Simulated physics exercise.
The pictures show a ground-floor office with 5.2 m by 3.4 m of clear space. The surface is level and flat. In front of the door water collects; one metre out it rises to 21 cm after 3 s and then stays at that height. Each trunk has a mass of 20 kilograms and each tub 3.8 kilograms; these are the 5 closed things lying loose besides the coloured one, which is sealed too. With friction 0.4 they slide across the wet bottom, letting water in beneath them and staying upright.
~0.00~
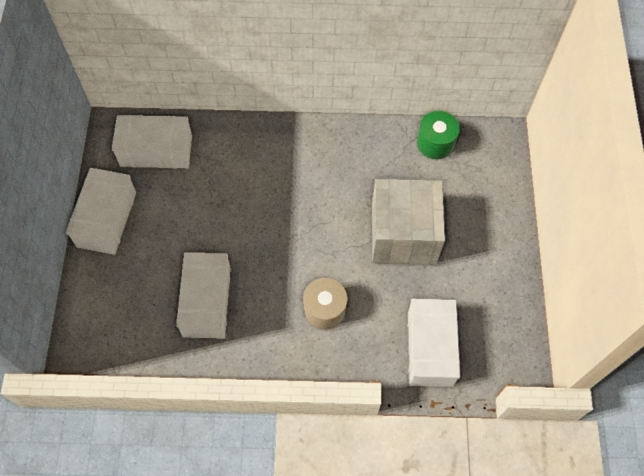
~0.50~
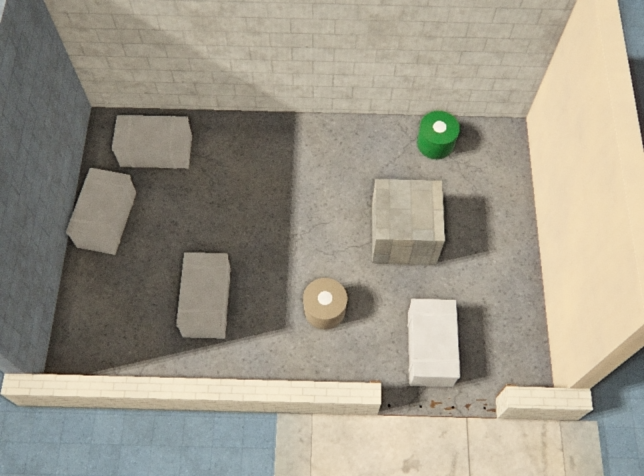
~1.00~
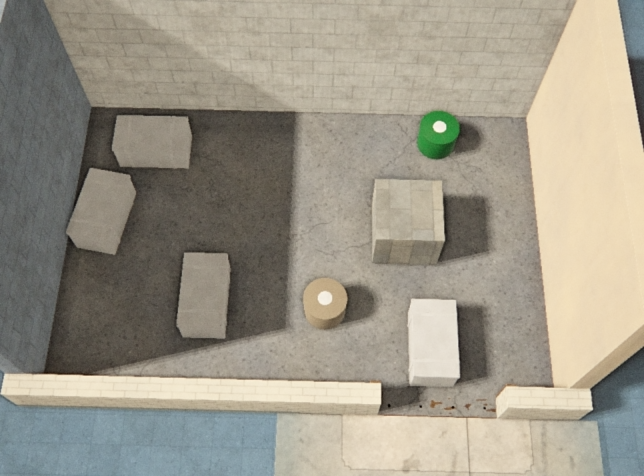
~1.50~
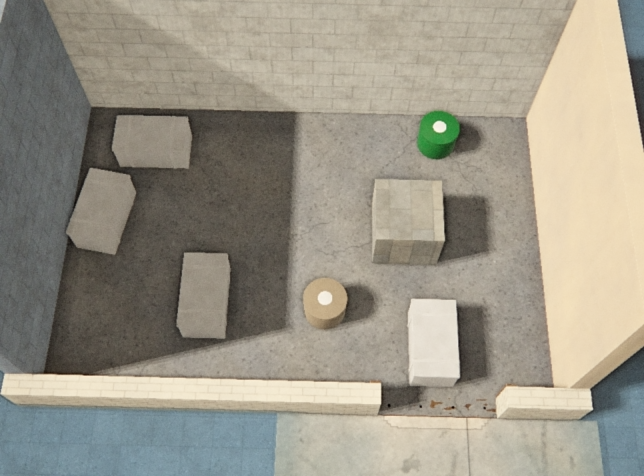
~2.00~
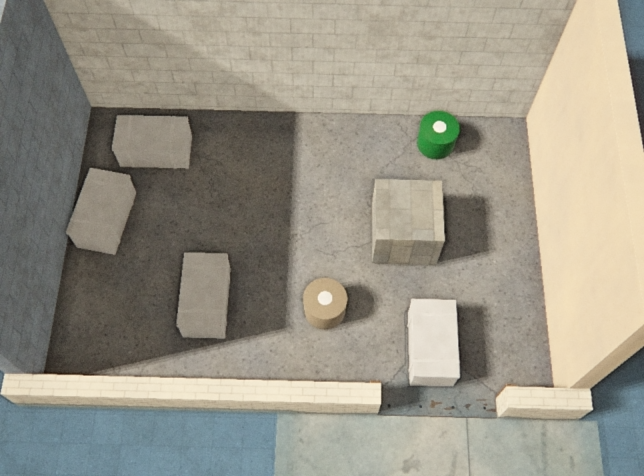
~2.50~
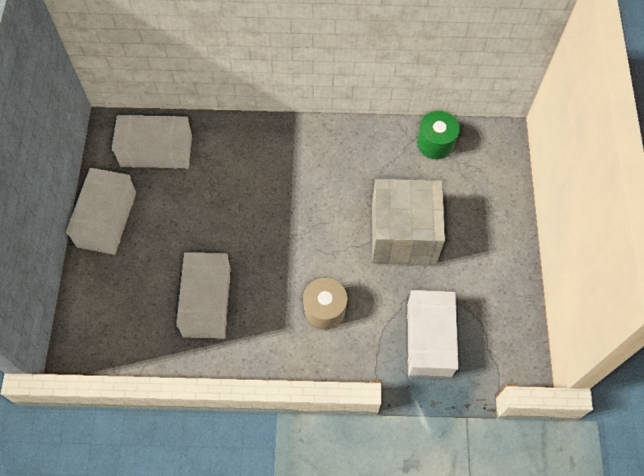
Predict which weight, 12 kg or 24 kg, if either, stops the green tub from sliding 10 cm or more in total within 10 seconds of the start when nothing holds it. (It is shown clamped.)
The heavier one is still too little.
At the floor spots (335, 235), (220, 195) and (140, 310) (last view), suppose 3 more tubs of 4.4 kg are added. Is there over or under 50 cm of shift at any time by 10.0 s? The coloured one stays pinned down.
Listed in turn, they go over the bar, over the bar, beneath the bar.
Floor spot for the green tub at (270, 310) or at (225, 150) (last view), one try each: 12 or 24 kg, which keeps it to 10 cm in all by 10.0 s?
In turn: Either load holds; it takes the larger.
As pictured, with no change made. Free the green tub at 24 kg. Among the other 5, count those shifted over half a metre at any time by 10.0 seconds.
Count: 3.
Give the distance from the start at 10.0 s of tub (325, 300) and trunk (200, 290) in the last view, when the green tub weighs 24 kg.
One is off by 300 cm, the other by 0 cm, in the order asked.
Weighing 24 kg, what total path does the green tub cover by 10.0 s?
The distance adds up to about 50 cm.
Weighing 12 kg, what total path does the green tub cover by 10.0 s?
Adding it all up, something like 140 cm.
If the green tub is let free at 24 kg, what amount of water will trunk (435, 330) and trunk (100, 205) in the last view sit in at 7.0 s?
Depths: Near 9 cm, then near 2 cm.
After 3.5 s the green tub would be 0 cm from its start with 12 kg and 0 cm from its start with 24 kg; 0 cm of water round it then.
After 4.5 s the green tub would be 0 cm from its start with 12 kg and 0 cm from its start with 24 kg; 1 cm of water round it then.
After 7.0 s the green tub would be 64 cm from its start with 12 kg and 8 cm from its start with 24 kg; 8 cm of water round it then.
After 10.0 s the green tub would be 141 cm from its start with 12 kg and 46 cm from its start with 24 kg; 8 cm of water round it then.
